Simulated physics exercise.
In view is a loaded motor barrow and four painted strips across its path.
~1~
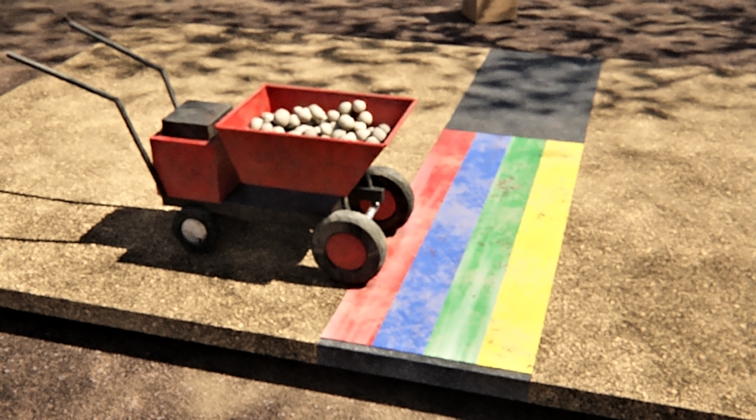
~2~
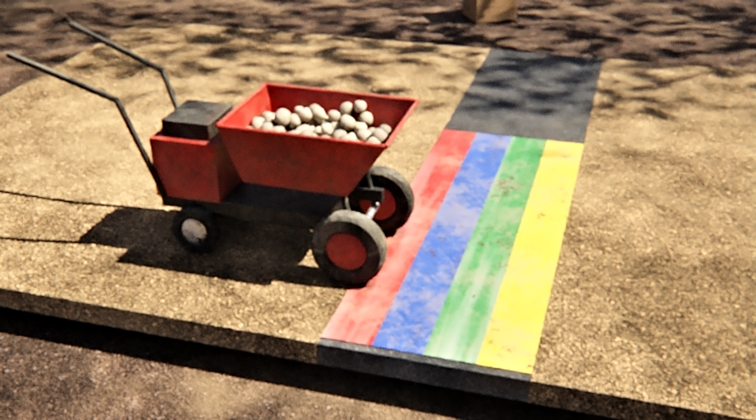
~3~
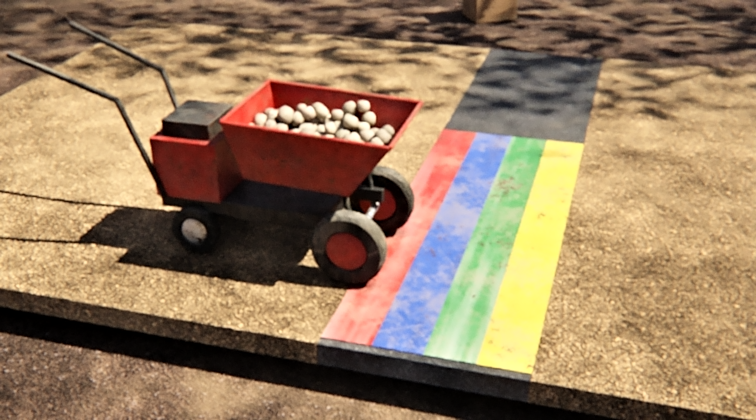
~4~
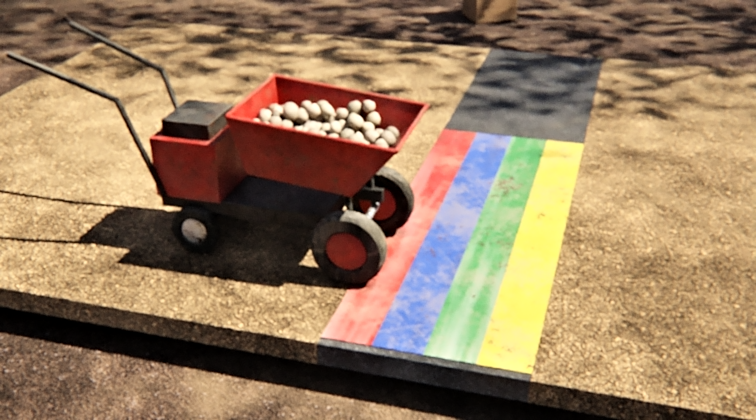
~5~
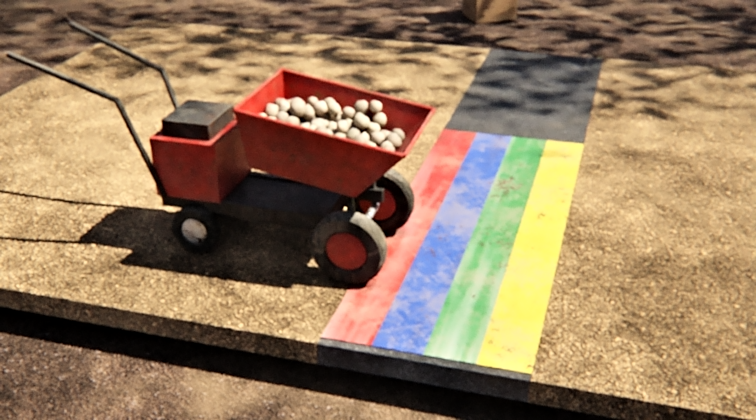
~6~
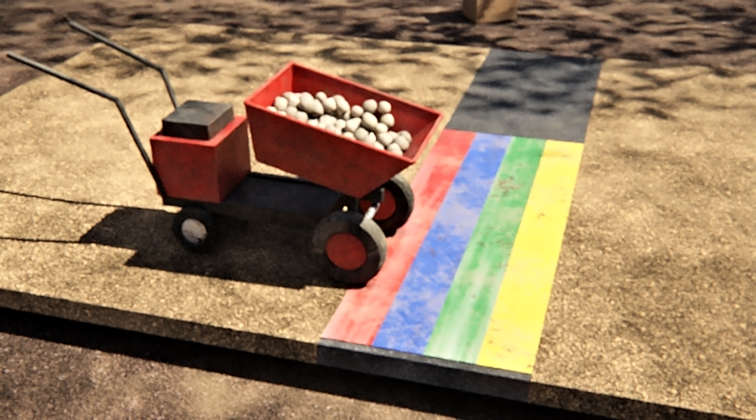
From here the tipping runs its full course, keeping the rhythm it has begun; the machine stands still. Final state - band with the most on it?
Yellow band.
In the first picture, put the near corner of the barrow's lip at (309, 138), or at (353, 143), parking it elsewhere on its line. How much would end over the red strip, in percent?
Position 1 near 0 %, position 2 near 0 %.
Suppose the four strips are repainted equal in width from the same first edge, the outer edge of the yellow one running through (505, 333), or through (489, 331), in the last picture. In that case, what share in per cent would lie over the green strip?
Shares in turn: 0 %; 0 %.
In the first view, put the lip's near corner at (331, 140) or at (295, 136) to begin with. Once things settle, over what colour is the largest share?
The green one at the first place, then the blue strip at the second.
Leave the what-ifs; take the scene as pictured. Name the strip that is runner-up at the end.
In second place: The strip in green.
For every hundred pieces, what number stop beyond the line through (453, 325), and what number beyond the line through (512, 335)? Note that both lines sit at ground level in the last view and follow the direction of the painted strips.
About 90 percent, then about 50 percent.
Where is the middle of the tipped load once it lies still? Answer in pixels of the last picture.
Around (535, 271).
Shortly afterwards, skip tipped steeply; the whole lot in the skip.
Next, skip tipped right over; all but a few in the skip; a little over the green strip; only a few over the yellow strip; only a few falling.
Some moments later, skip tipped right over; near a quarter in the skip; near a quarter over the green strip; near a third over the yellow strip; near a quarter off the paint.
In the end, skip tipped right over; a little in the skip; none at all over the red strip; none at all over the blue strip; near a quarter over the green strip; near a third over the yellow strip; near a quarter off the paint.
